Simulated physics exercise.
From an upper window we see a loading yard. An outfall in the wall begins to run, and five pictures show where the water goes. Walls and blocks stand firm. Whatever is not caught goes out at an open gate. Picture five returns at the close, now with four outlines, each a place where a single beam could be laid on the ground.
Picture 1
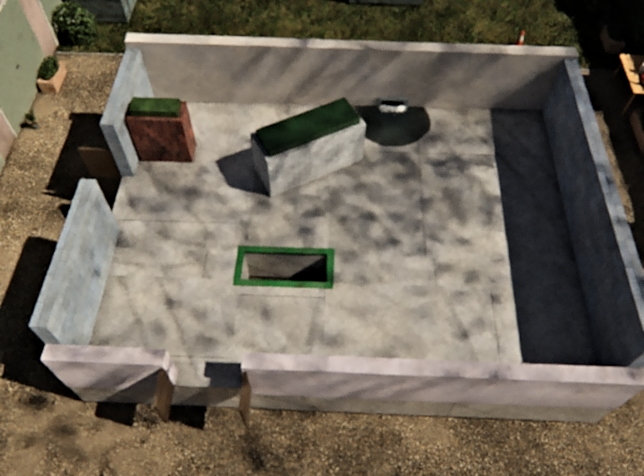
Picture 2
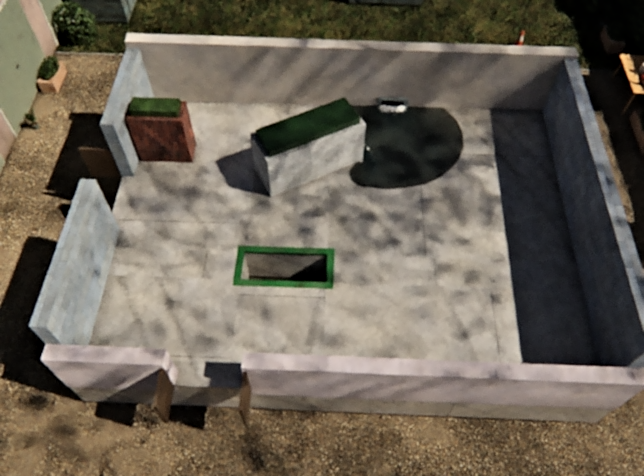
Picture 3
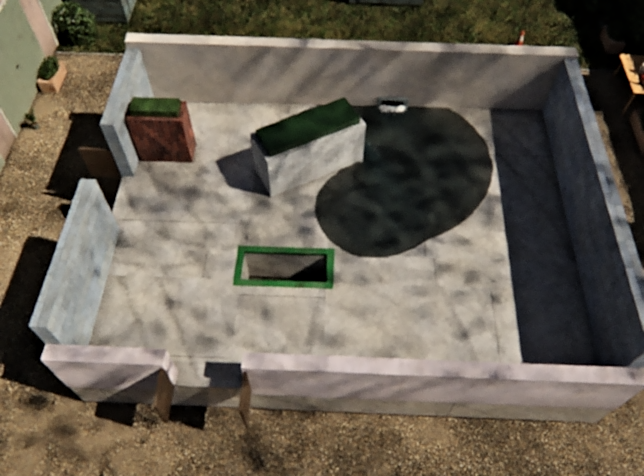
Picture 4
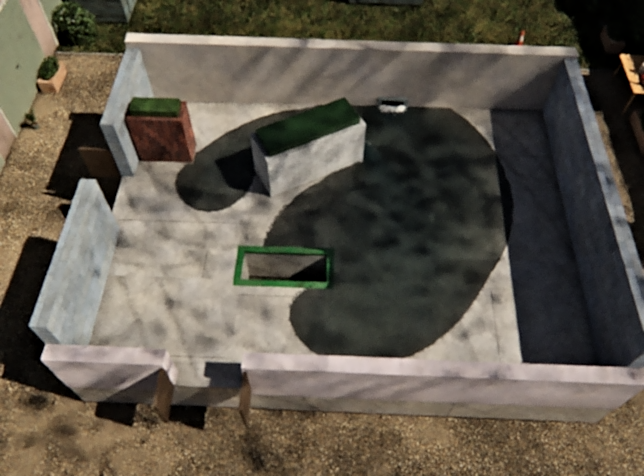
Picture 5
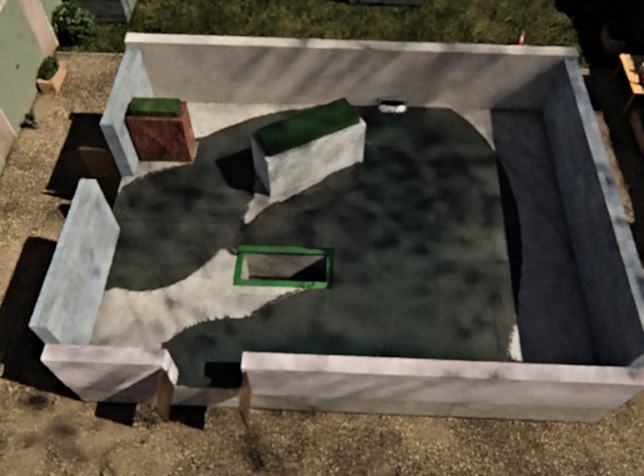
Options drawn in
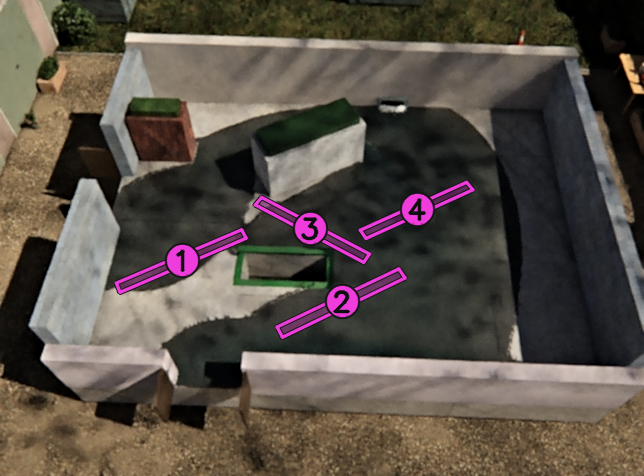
A walled yard seen from above slowly flooded as dark water spread from the back wall, passed both sides of a green-topped block, reached the green-edged drain and covered much of the pale floor.
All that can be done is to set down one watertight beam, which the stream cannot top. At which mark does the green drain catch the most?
4 is best.
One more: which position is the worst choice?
3.
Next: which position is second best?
The answer is 2.
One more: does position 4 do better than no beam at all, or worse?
Better.
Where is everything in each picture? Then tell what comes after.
Outfall at (392, 103); green drain at (285, 267); open gate at (213, 372); open gate at (127, 202); water covers 3 % of the ground and shows as far out as (418, 138); green drain still dry.
Water covers 10 % of the ground and shows as far out as (392, 185); green drain still dry.
Water covers 23 % of the ground and shows as far out as (370, 250); green drain still dry.
Water covers 43 % of the ground and shows as far out as (302, 335); green drain taking water.
Water covers 61 % of the ground and shows as far out as (124, 282); green drain taking water.
On the marked copy, 1 from (118, 287) to (243, 233); 2 from (279, 332) to (401, 273); 3 from (258, 201) to (366, 258); 4 from (363, 234) to (469, 186).
For position 1, about 22 % of the stream runs into the green drain, about 77 % out by the gates.
For position 2, about 31 % of the stream runs into the green drain, about 68 % out by the gates.
For position 3, about 13 % of the stream runs into the green drain, about 86 % out by the gates.
For position 4, about 49 % of the stream runs into the green drain, about 49 % out by the gates.
